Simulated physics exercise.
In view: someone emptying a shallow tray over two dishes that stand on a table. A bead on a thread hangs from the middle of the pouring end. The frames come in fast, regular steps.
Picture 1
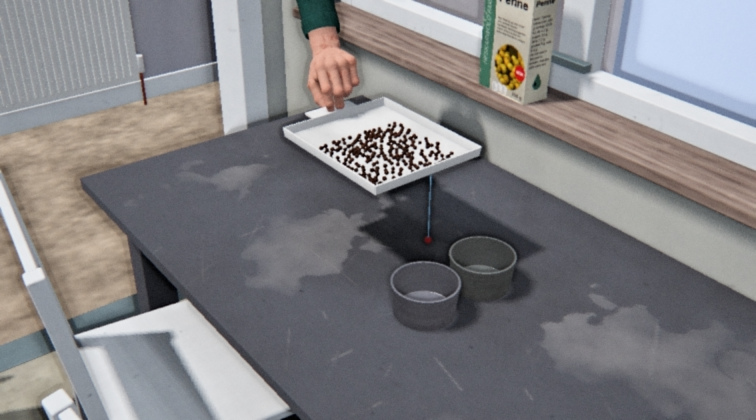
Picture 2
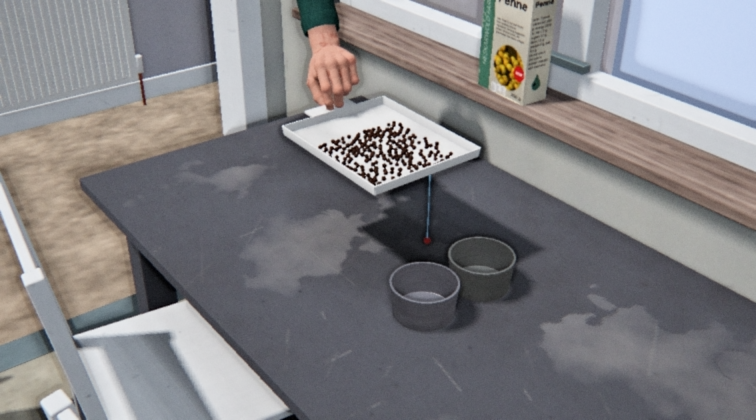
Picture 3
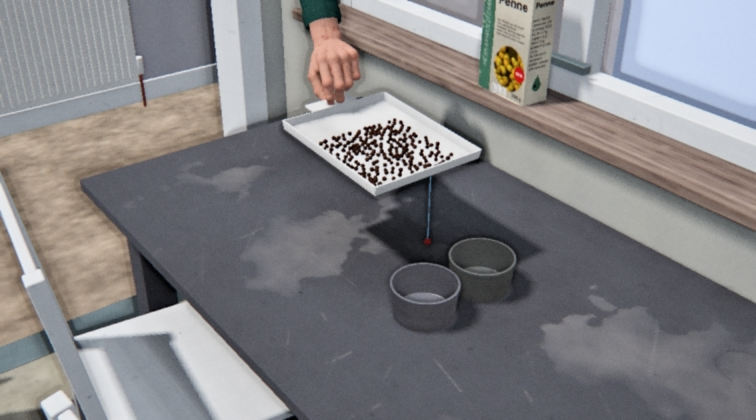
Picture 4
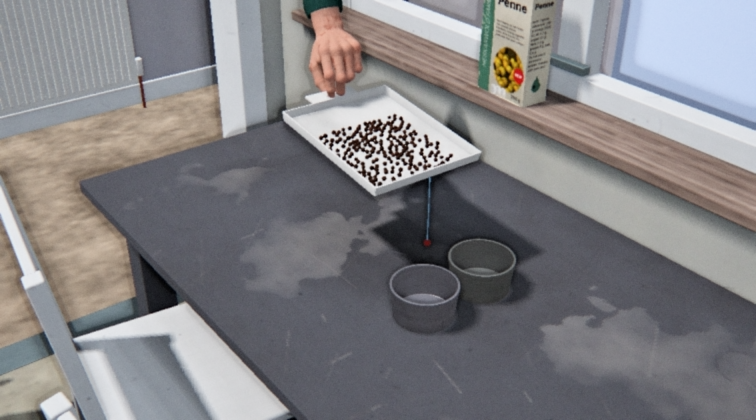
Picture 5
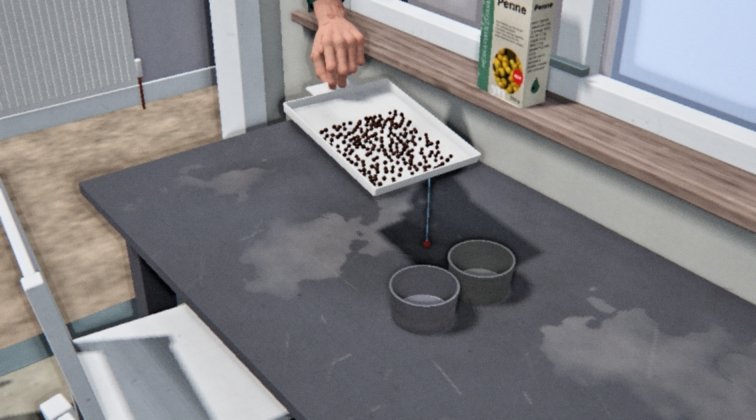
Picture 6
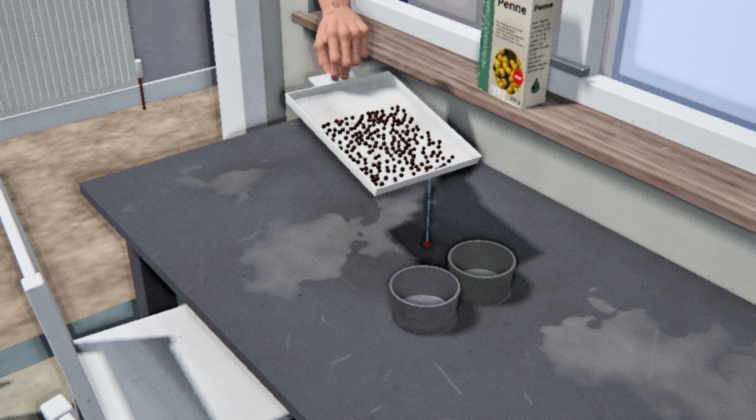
At the start, a hand holds a shallow white tray of small dark berries nearly level above a grey table with two round dishes, a thread hanging beneath it. The hand then gradually raises the tray's far end, tilting it toward the dishes, while the berries shift only slightly.
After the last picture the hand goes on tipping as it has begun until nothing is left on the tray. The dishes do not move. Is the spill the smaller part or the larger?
Caught overall: Over half.
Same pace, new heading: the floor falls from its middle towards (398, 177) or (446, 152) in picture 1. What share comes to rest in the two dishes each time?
The first gives 30 %, the second 10 %.
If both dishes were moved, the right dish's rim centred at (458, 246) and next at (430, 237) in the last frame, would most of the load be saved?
In turn: Above a half; less than half.
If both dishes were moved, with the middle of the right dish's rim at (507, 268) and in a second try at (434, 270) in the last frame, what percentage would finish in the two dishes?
In turn 20 and 30 in a hundred.
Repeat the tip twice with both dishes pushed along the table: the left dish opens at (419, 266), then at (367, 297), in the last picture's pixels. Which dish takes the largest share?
First the right one, then the dish on the right.
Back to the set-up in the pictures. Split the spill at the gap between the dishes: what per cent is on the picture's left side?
Close to 40 per cent.
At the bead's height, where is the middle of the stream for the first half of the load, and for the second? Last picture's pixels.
Around (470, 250) and then (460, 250).
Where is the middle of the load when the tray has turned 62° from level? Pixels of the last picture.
Around (431, 159).
Just after the last frame, tray tipped steeply; almost all on the tray; just a few in the left dish; just a few outside both; just a few in the air.
A moment on, tray tipped past a quarter turn; roughly two thirds on the tray; just a few in the left dish; just a few in the right dish; just a few outside both; roughly a quarter in the air.
Further on, tray tipped past a quarter turn; roughly a quarter in the left dish; roughly half in the right dish; roughly a third outside both.
When it is over, tray tipped past a quarter turn; roughly a quarter in the left dish; roughly half in the right dish; roughly a third outside both.
